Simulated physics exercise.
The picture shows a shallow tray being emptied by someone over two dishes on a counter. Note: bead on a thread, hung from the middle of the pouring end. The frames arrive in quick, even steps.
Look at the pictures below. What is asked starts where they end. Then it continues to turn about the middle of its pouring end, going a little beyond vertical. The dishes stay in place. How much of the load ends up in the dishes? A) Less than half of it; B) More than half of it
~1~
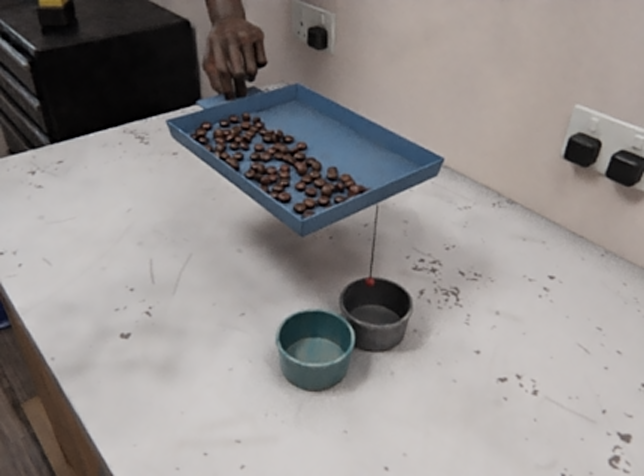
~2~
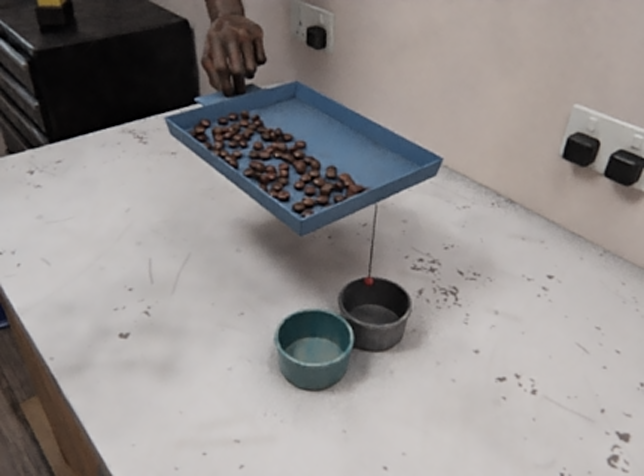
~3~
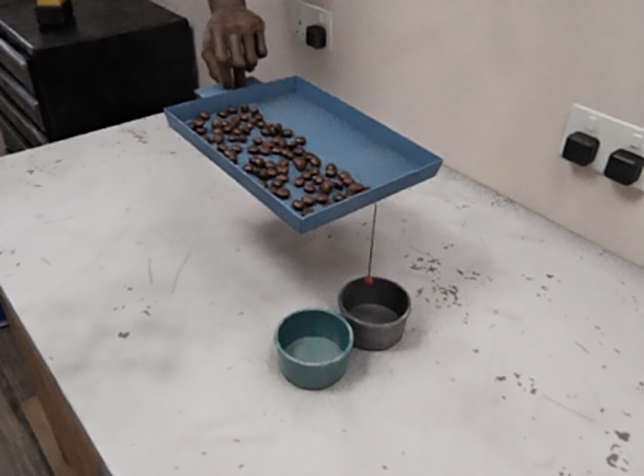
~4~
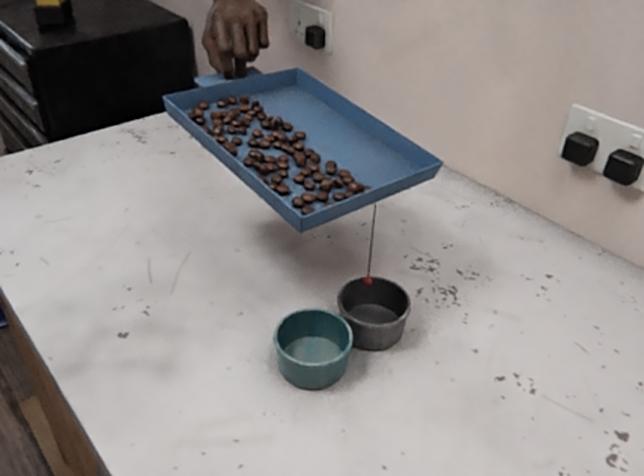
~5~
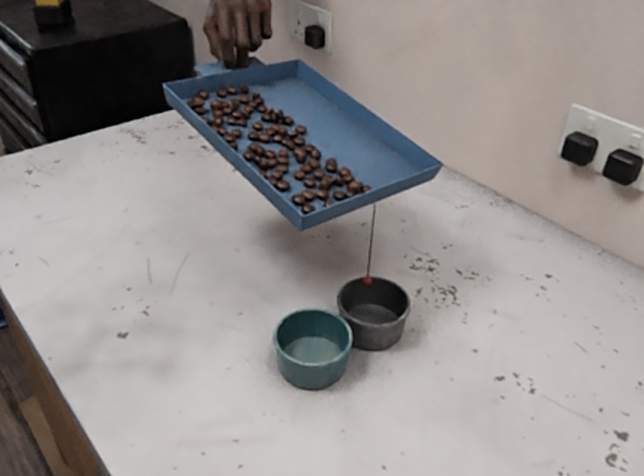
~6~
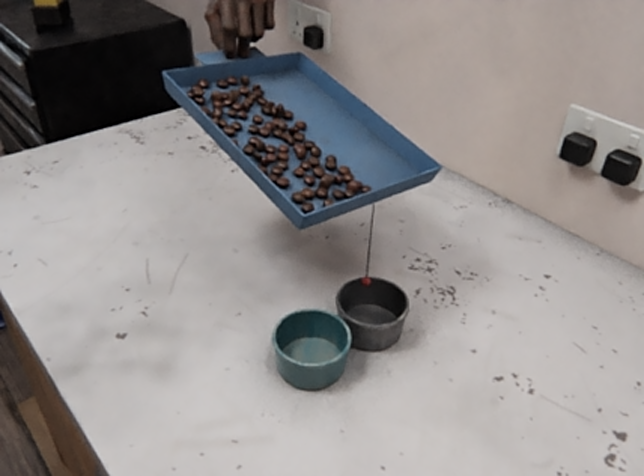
A, less than half of it.
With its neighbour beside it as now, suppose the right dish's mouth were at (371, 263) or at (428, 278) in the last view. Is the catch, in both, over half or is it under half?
Well, it comes to a lesser portion at first and a greater portion after that.
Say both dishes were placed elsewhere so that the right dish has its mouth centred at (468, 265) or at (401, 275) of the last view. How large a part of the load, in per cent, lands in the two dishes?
60 and 50 in a hundred.
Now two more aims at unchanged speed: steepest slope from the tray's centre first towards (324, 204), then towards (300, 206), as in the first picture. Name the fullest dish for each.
Taking them in order: Left side, followed by left side.
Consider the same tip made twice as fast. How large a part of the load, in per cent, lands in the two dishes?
It would be around 0 per cent.
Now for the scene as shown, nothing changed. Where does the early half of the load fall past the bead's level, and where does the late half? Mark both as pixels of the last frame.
Initially about (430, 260); subsequently about (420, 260).
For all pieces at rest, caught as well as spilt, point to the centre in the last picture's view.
Around (433, 307).
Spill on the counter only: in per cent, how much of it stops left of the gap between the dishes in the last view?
I'd guess close to 0 %.
Just after the last frame, tray tipped steeply; every one on the tray.
A moment on, tray tipped right over; the larger part on the tray; about a tenth outside both; just a few in the air.
Further on, tray tipped past a quarter turn; every one outside both.
When it is over, tray tipped past a quarter turn; not one in the left dish; not one in the right dish; every one outside both.
